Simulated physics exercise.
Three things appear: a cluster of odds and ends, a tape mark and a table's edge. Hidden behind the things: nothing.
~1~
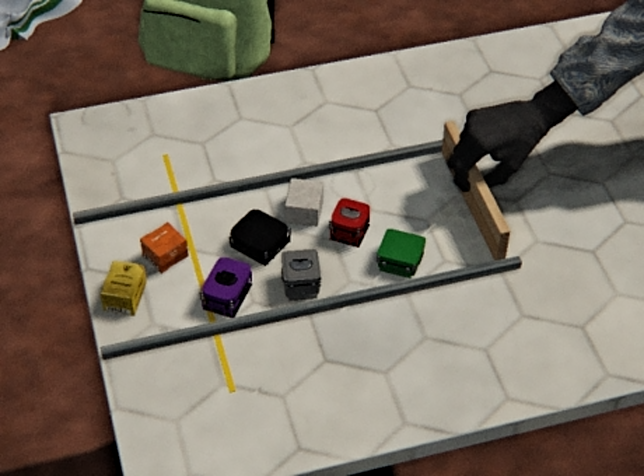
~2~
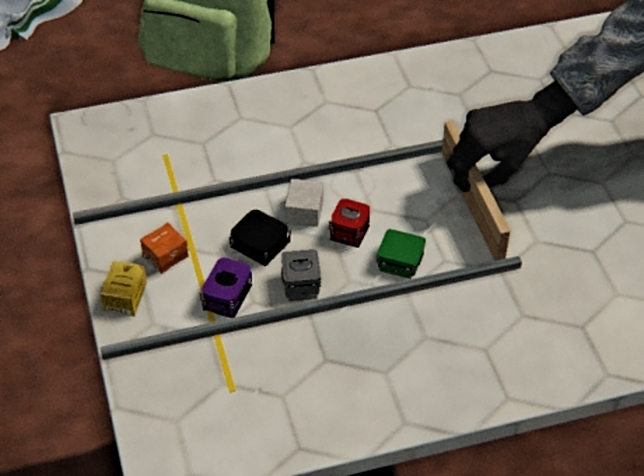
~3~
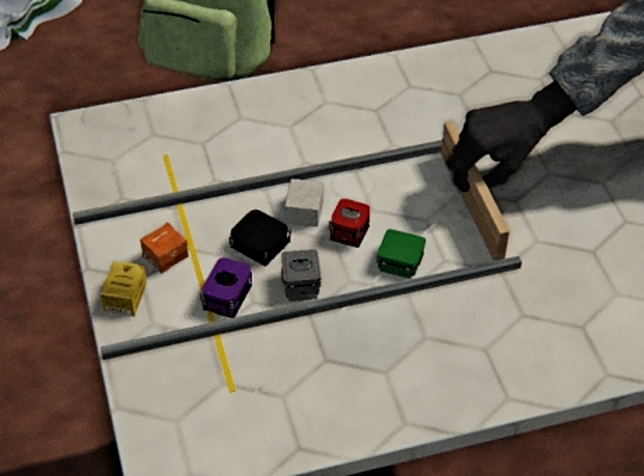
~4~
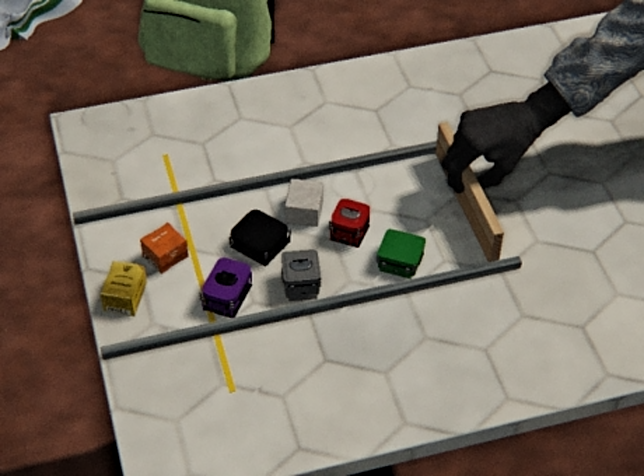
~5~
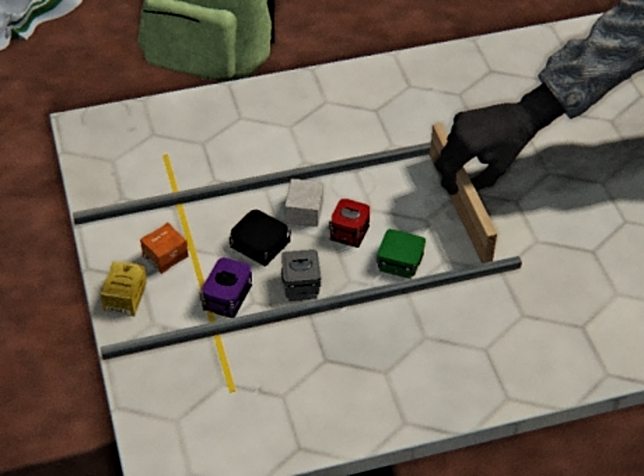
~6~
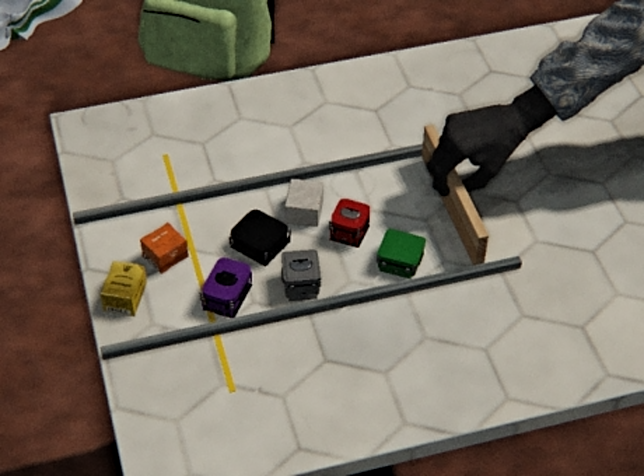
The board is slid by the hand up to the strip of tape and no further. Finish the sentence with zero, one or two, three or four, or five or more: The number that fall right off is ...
The number that fall right off is one or two.
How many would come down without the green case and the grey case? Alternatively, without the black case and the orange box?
First try 0, second try 0.
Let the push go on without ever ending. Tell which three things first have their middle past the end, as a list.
The order is the yellow box, the orange box, then the purple case.
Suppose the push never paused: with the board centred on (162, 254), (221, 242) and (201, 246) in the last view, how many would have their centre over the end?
The numbers past the end are 3, 0 and 1.
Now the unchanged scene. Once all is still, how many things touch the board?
The count in contact is 3.
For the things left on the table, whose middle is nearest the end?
The orange box is the one.
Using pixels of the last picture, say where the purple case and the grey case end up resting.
First object: (112, 316); second object: (148, 308).
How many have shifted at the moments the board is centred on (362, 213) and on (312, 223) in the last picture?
Respectively 2 and 6.
Soon after, none off yet; yellow box at rest near (124, 288); orange box at rest near (165, 248); purple case at rest near (227, 288).
In the end, the number that fall off is one or two; gone, yellow box.
